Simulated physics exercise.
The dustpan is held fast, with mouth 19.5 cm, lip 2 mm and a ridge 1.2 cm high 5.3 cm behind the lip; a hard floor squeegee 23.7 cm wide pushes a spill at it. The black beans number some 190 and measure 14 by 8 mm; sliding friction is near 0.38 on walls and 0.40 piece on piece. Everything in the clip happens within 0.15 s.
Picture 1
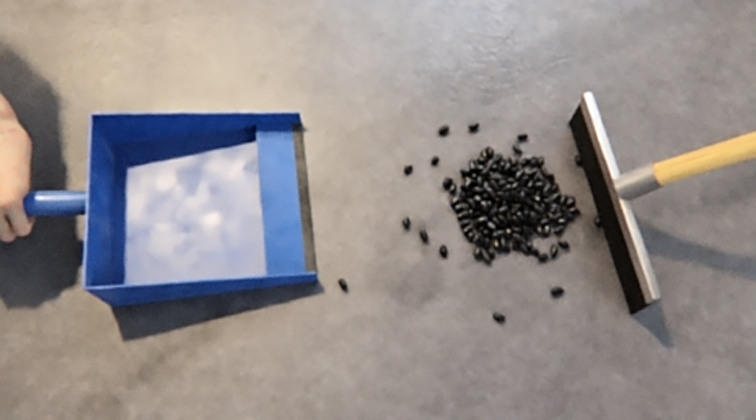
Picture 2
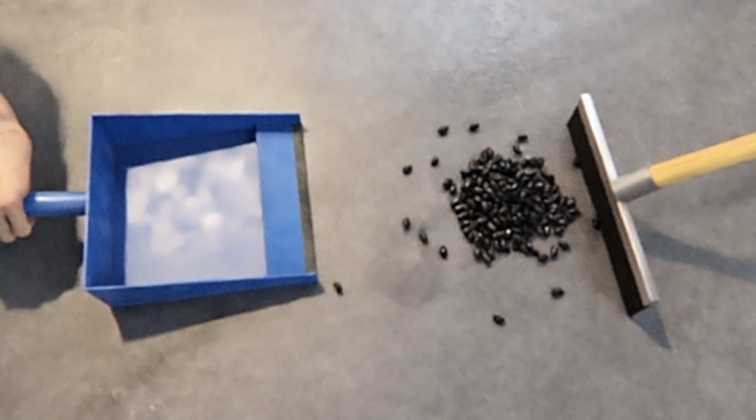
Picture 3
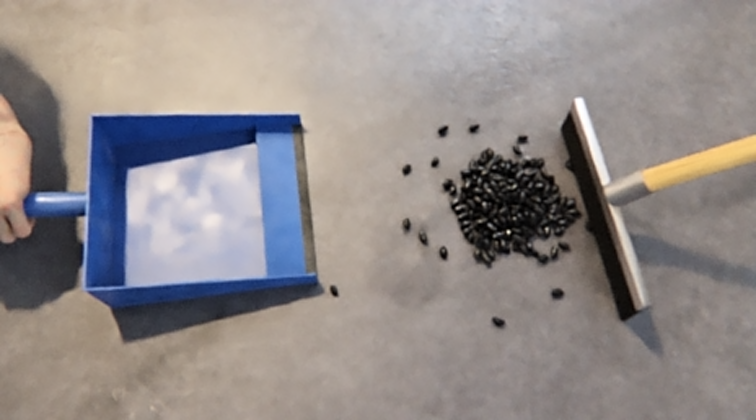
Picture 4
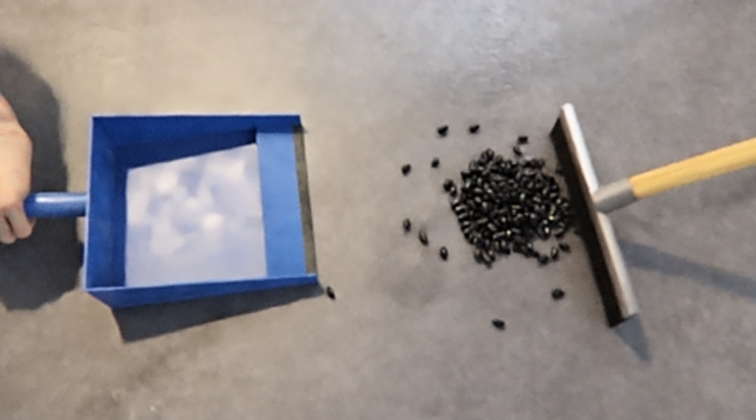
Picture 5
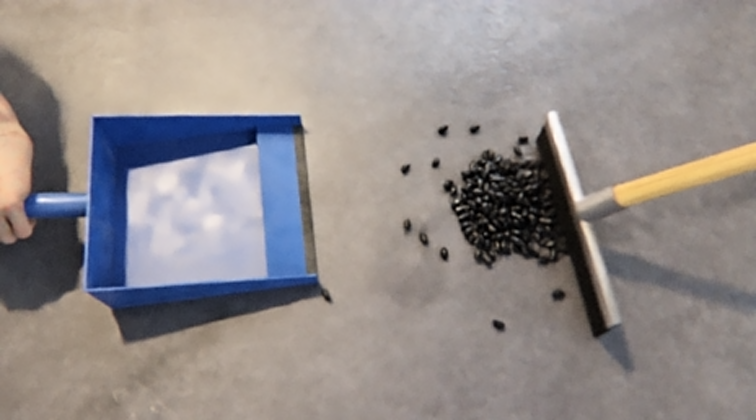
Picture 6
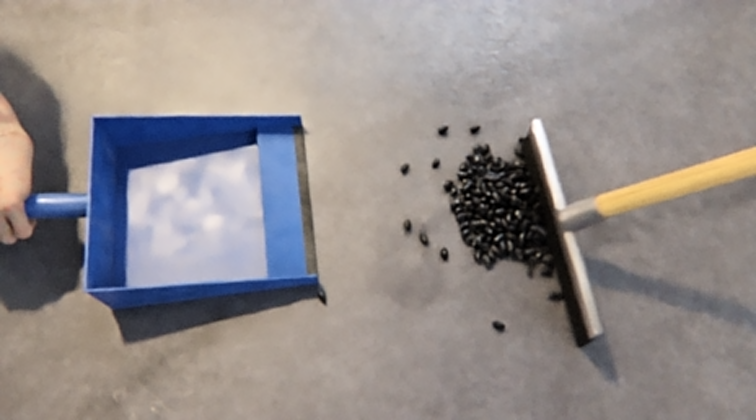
A squeegee with a dark blade, metal back and pale wooden handle slides left across a grey floor, seen from above, and presses into the right side of a heap of shiny black beans. The heap's right edge packs inward while most stray beans around it stay put. At left, a hand holds a blue dustpan nearly still, as one lone bean creeps left to its lower front corner.
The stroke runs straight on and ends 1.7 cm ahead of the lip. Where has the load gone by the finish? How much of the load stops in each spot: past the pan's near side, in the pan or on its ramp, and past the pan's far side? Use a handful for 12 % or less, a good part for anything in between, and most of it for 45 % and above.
My call is near side: A good part; pan: A good part; far side: A handful.
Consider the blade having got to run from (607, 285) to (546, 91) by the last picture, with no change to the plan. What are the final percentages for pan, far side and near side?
That ends as pan 25, far 15, and near 15.
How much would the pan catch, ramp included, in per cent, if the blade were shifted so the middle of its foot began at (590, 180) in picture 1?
It would come to about 25 in a hundred.
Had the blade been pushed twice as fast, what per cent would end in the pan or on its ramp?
It would come to roughly 30 percent.
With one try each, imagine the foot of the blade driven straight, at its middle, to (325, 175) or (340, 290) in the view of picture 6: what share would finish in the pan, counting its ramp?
The two tries give roughly 50 and 40 %.
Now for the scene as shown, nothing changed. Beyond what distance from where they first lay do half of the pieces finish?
The figure is about 24 cm.
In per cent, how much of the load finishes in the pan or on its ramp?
20 %.
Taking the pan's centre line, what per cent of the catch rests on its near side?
I'd say near 90 per cent.
Then, 0.18 s after the last picture, middle of the blade 14 cm from the lip; 0 % over the lip, far side 0 %, near side 25 %.
Then, 0.31 s after the last picture, middle of the blade 5 cm from the lip; 0 % over the lip, far side 0 %, near side 40 %.
Then, 0.56 s after the last picture, middle of the blade 2 cm from the lip; 20 % over the lip, far side 0 %, near side 40 %.
In the end, near side 40 %, pan 20 %, far side 0 %, in front of the lip or behind the blade 40 %.
